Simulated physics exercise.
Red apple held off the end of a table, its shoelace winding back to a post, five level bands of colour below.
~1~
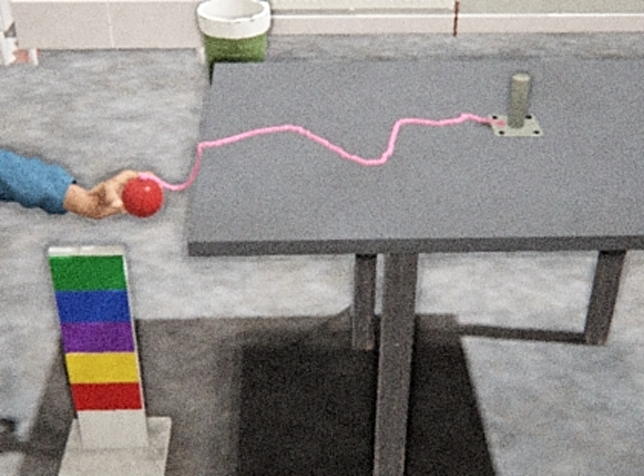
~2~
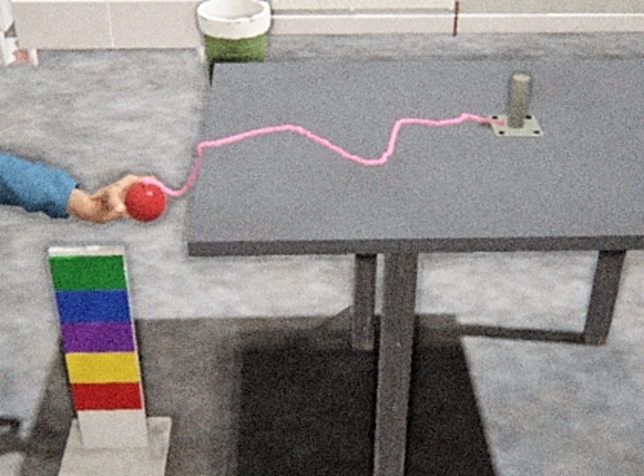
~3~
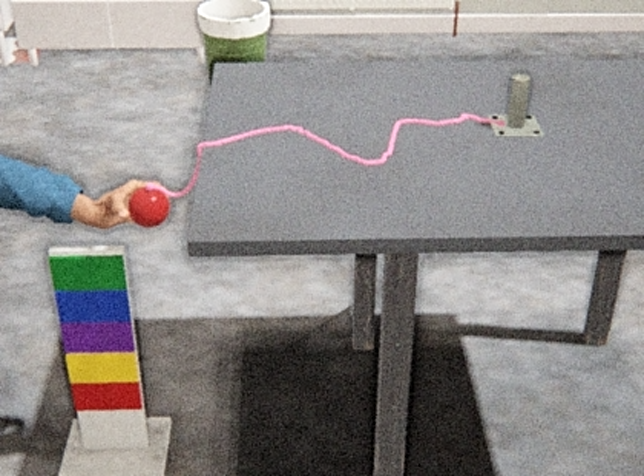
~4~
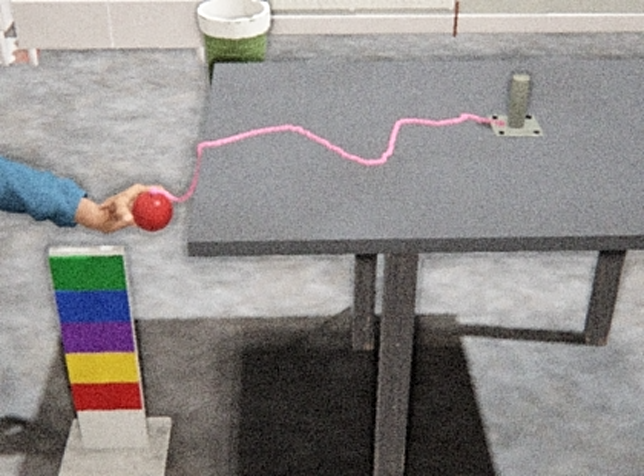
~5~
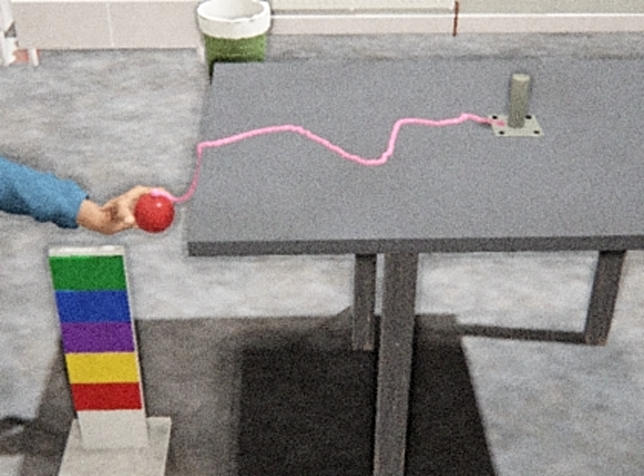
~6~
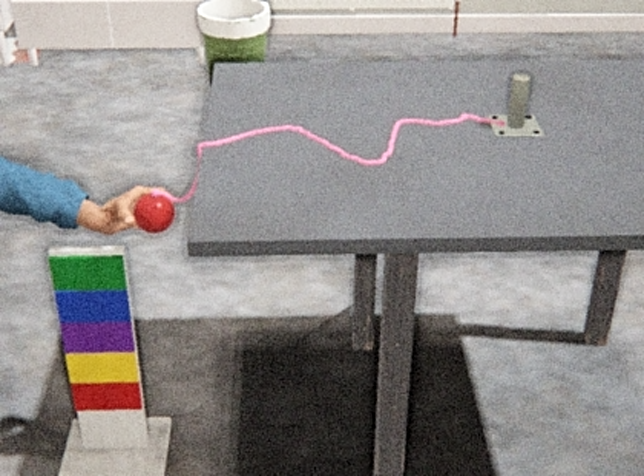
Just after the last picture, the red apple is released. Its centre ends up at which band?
At the yellow one.
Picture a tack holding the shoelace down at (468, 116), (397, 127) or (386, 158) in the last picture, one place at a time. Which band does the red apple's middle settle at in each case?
In order: Yellow; purple; blue.
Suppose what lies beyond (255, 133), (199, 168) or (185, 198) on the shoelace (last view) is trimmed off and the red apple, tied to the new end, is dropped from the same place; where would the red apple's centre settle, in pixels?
Try 1: (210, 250); try 2: (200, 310); try 3: (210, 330).
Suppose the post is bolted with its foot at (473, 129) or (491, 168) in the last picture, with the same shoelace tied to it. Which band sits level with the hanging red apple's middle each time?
It comes out red the first time and red the second time.
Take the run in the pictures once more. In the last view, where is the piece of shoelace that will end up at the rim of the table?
The one at (319, 140).
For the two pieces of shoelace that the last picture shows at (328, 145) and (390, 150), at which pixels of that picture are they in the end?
The first at (213, 147), the second at (309, 140).
A little later, apple near (216, 333); level with purple.
Next, apple near (197, 360); level with yellow.
When it is over, apple near (219, 357); level with yellow. The yellow one.
